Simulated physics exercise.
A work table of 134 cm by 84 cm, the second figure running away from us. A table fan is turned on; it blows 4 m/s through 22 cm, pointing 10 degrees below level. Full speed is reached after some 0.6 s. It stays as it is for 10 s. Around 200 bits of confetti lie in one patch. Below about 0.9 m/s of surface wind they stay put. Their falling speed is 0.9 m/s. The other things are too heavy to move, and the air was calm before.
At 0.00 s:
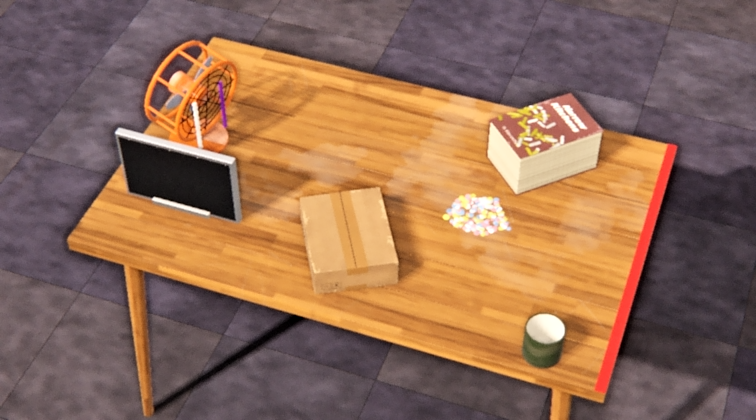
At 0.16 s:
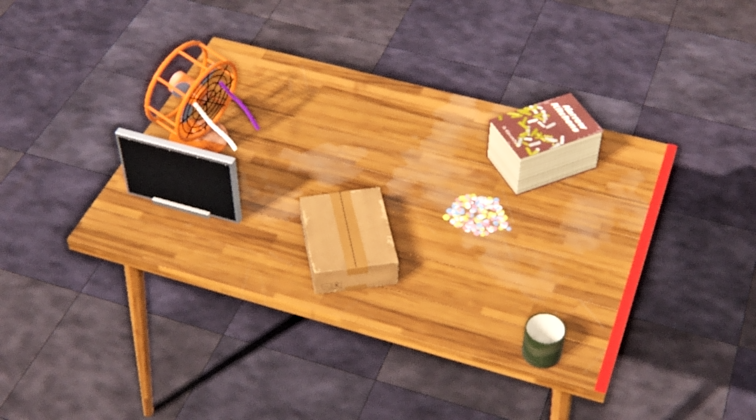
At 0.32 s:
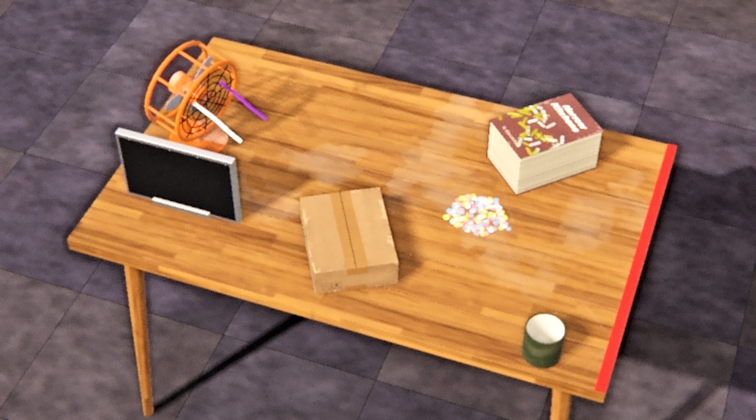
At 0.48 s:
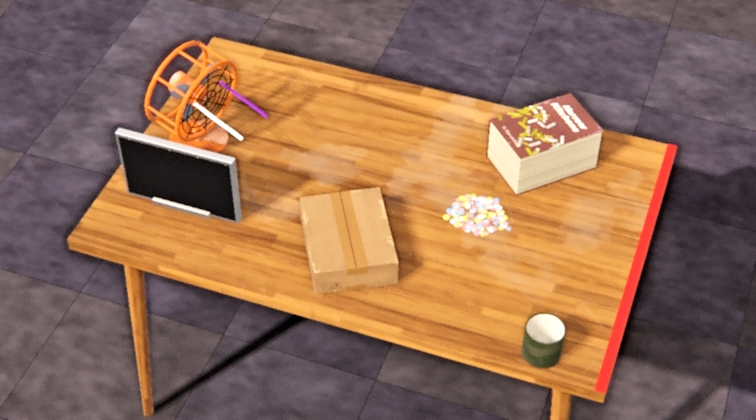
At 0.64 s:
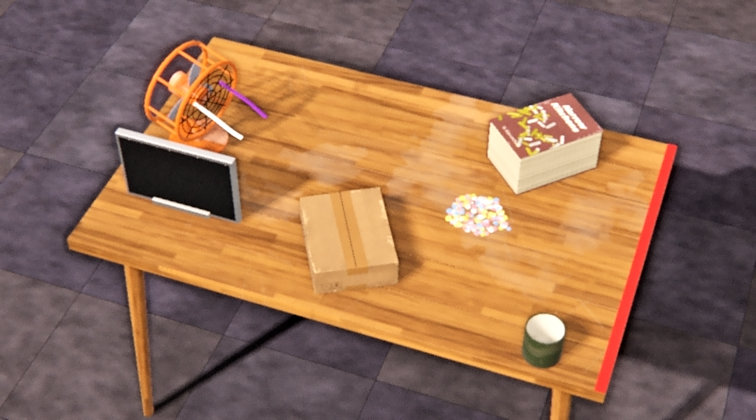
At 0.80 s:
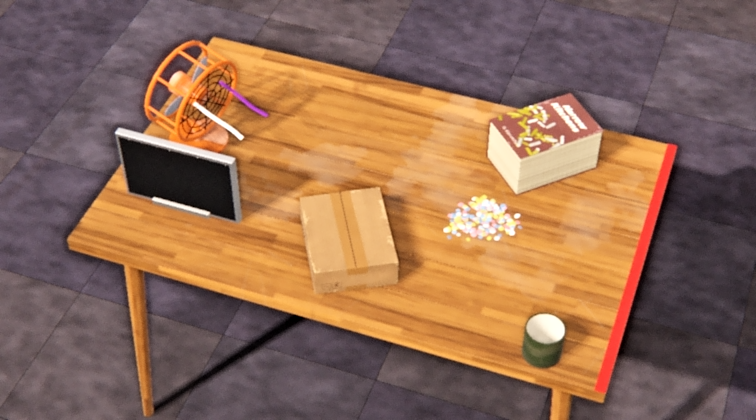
An orange fan started blowing across a wooden table, lifting its white and purple streamers outward, and after a short while the patch of pale confetti began to spread slightly away from it.
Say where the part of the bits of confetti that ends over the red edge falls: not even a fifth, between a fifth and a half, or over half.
By then above half are over the red edge.
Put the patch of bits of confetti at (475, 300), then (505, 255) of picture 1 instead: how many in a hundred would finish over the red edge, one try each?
In turn about 30 %, 90 %.
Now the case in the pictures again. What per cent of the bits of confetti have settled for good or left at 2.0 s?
About 100 %.
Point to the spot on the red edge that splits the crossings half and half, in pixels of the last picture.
At about (643, 266).
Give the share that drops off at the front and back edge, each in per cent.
Roughly 2 % front, 0 % back.
After 2.0 s the count stands so, 94 % are over the red edge.
After 3.2 s the count stands so, 96 % are over the red edge.
After 5.5 s the count stands so, 97 % are over the red edge.
After 10.0 s, at the end, 98 % are over the red edge.
